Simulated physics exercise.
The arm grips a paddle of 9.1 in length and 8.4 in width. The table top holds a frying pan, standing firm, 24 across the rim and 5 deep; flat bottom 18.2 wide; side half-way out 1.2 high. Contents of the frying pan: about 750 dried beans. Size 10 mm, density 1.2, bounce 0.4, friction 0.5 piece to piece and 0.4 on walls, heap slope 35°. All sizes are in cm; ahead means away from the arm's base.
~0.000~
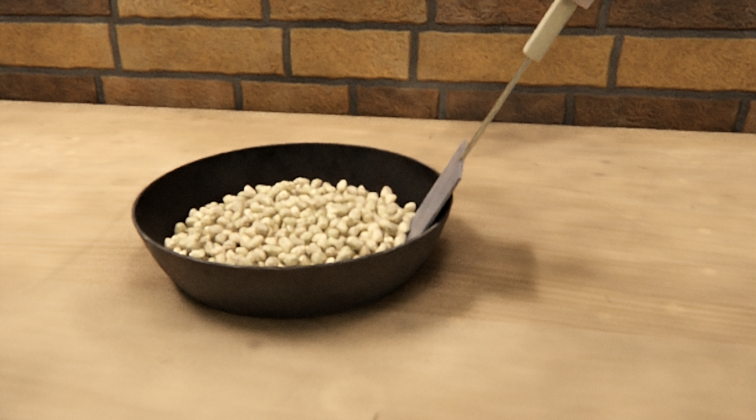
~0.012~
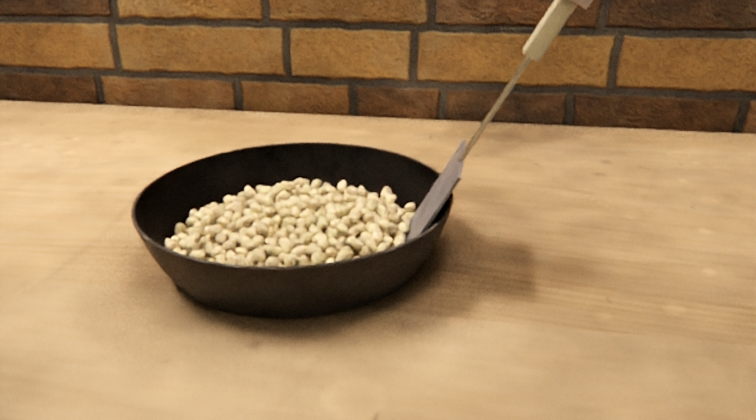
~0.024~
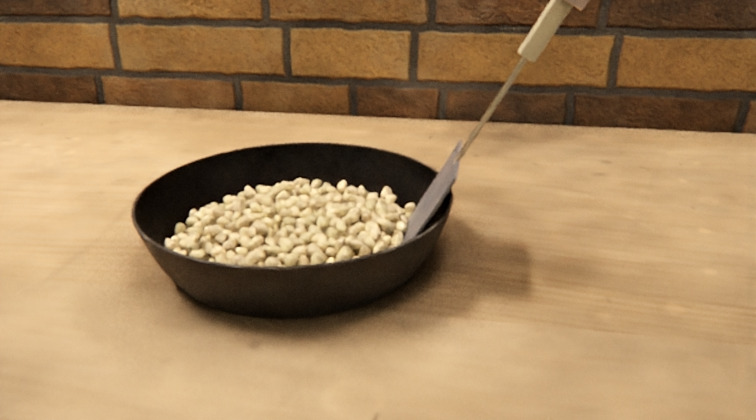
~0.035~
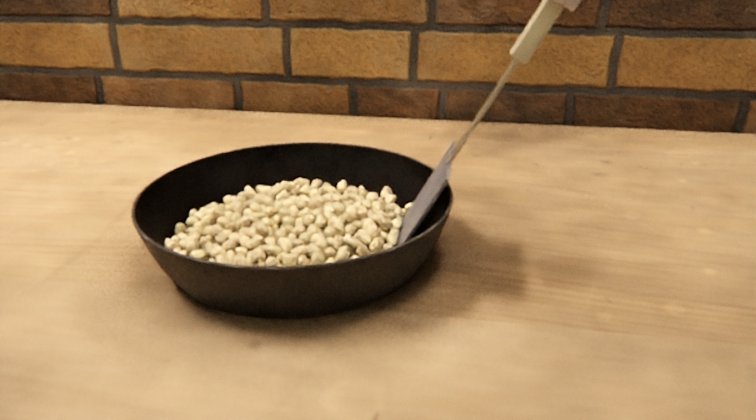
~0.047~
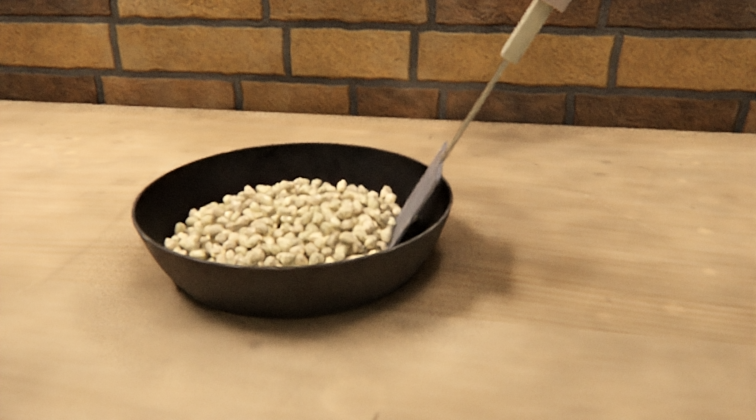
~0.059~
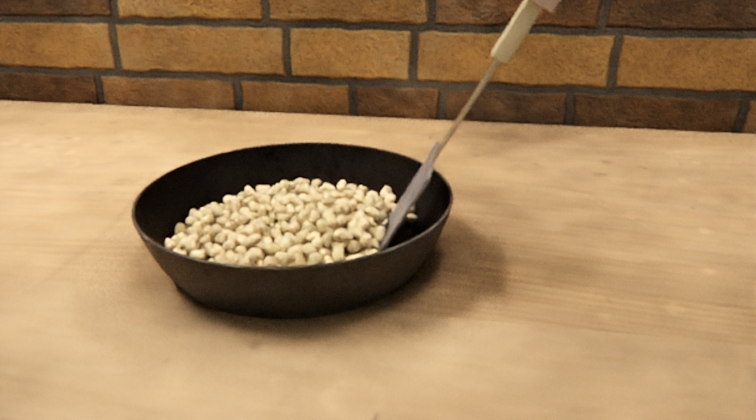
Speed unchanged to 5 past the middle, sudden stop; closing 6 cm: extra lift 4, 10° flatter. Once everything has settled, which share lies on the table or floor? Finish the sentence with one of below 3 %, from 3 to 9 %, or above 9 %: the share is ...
The share is below 3 %.
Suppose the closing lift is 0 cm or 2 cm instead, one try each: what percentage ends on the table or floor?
I'd put it near 0 in a hundred, then near 0 in a hundred.
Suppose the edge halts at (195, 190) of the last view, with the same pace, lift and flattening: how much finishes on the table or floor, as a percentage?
Something near 15 in a hundred.
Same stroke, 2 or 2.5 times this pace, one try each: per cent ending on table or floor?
Roughly 10 % and roughly 15 %.
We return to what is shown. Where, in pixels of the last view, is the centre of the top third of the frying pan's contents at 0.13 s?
Roughly at pixel (263, 216).
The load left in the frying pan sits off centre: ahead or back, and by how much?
Offset: About 4.0 cm, ahead.
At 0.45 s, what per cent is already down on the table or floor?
Around 0 %.
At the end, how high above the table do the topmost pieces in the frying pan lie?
Peak at rest, approximately 6.0 centimetres.
By 0.13 s, sloping 61°, highest piece 4 above the table; 754 in the frying pan.
By 0.21 s, sloping 56°, highest piece 6 above the table; 754 in the frying pan.
By 0.45 s, sloping 51°, highest piece 6 above the table; 754 in the frying pan.
By 1.50 s, sloping 51°, highest piece 6 above the table; 753 in the frying pan, 1 on the table or floor.
Final count, 753 in the frying pan, 1 on the table or floor. That is 0 % on the table or floor.
